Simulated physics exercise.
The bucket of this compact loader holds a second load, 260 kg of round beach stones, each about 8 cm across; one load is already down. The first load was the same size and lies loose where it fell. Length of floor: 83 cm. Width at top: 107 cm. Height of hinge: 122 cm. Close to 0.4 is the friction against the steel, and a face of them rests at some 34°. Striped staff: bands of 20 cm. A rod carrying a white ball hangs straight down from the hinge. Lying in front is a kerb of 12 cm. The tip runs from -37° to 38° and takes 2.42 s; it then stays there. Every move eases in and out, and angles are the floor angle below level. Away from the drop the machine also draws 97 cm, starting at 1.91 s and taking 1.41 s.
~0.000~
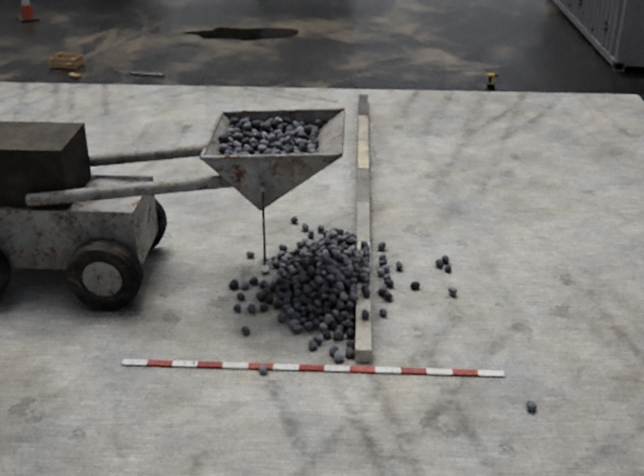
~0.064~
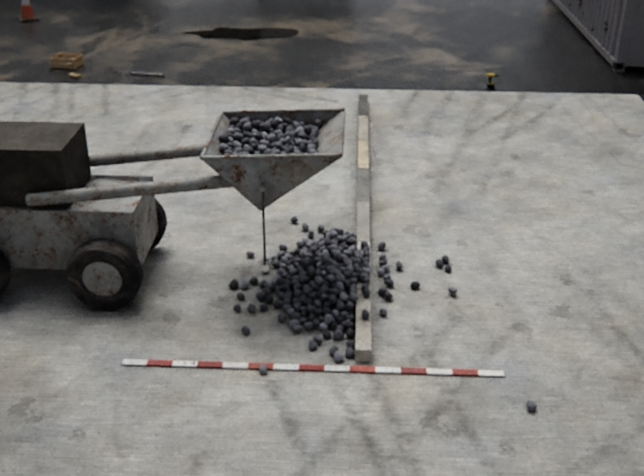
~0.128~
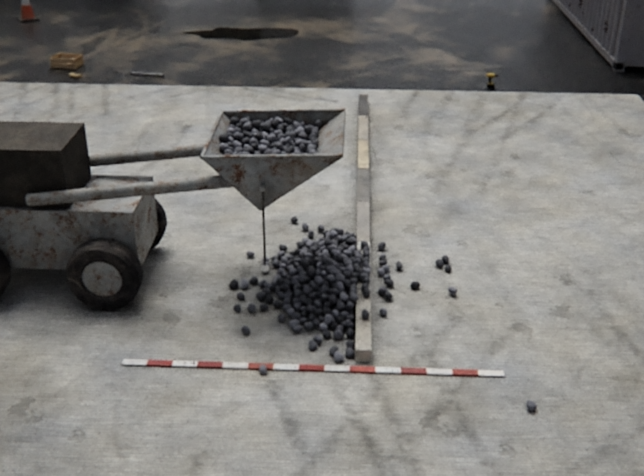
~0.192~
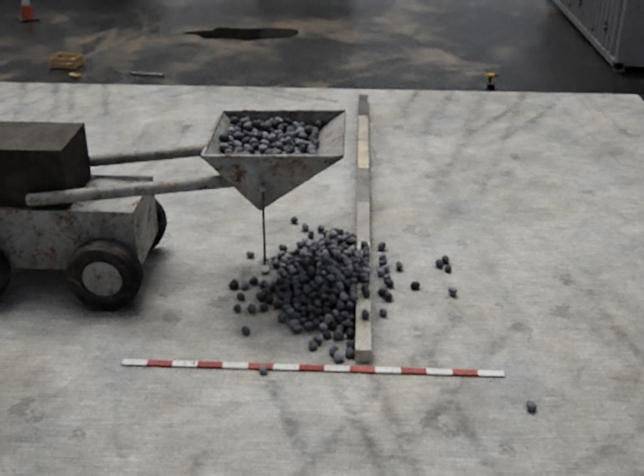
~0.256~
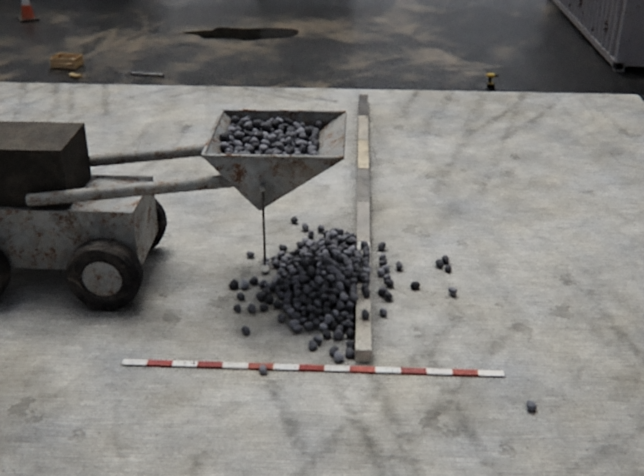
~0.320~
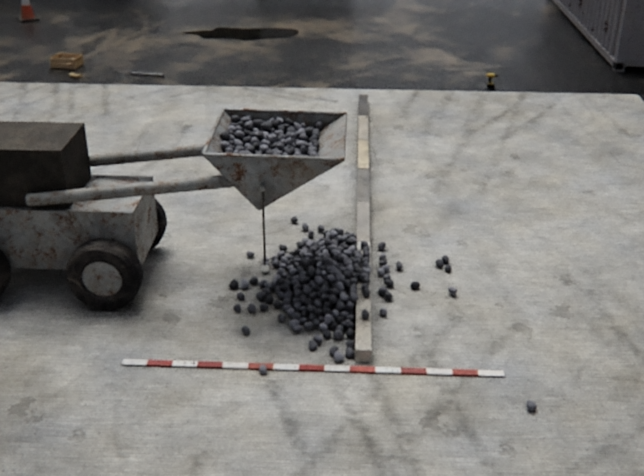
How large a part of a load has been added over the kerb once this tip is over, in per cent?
Around 45 per cent is added.
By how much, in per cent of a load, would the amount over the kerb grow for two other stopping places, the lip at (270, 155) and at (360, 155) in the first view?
I'd expect near 0 per cent first and near 60 per cent next.
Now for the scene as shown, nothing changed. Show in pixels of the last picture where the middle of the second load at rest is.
Roughly at (358, 273) in the last picture.
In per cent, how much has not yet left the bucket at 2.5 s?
Held: Around 0 % of the load.
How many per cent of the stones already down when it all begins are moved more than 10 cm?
Roughly 5 % of them.
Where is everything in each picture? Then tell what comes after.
In the first picture, lip at (342, 155), floor tilted -37°, highest stones at (253, 131). The earlier load is highest near (332, 258), 23 cm above ground level, 96 % on this side of the kerb, 4 % over the kerb.
In the second picture, the bucket is at -37°, its lip at (343, 155); the top of the load is at (254, 131); the stones move at 0.0 m/s on average.
In the third picture, the bucket is at -36°, its lip at (343, 156); the top of the load is at (254, 131); the stones move at 0.0 m/s on average.
In the fourth picture, lip at (343, 157), floor tilted -36°, highest stones at (254, 131); the stones move at 0.0 m/s on average.
In the fifth picture, lip at (344, 158), floor tilted -35°, highest stones at (254, 130); the stones move at 0.1 m/s on average.
In the sixth picture, the bucket is at -33°, its lip at (344, 160); the top of the load is at (248, 128); the stones move at 0.1 m/s on average.
After 1.8 s the floor is at 26°; in per cent of one load, 89 in the bucket, 107 on this side of the kerb, 4 over the kerb; the foremost stones are at (438, 287).
After 2.5 s the floor is at 38°; in per cent of one load, 0 in the bucket, 161 on this side of the kerb, 39 over the kerb; the foremost stones are at (458, 289).
After 3.8 s the floor is at 38°; in per cent of one load, 0 in the bucket, 152 on this side of the kerb, 48 over the kerb; the foremost stones are at (512, 313).
After 6.3 s the floor is at 38°; in per cent of one load, 0 in the bucket, 151 on this side of the kerb, 49 over the kerb; the foremost stones are at (512, 313). Net gain over the kerb, 45.
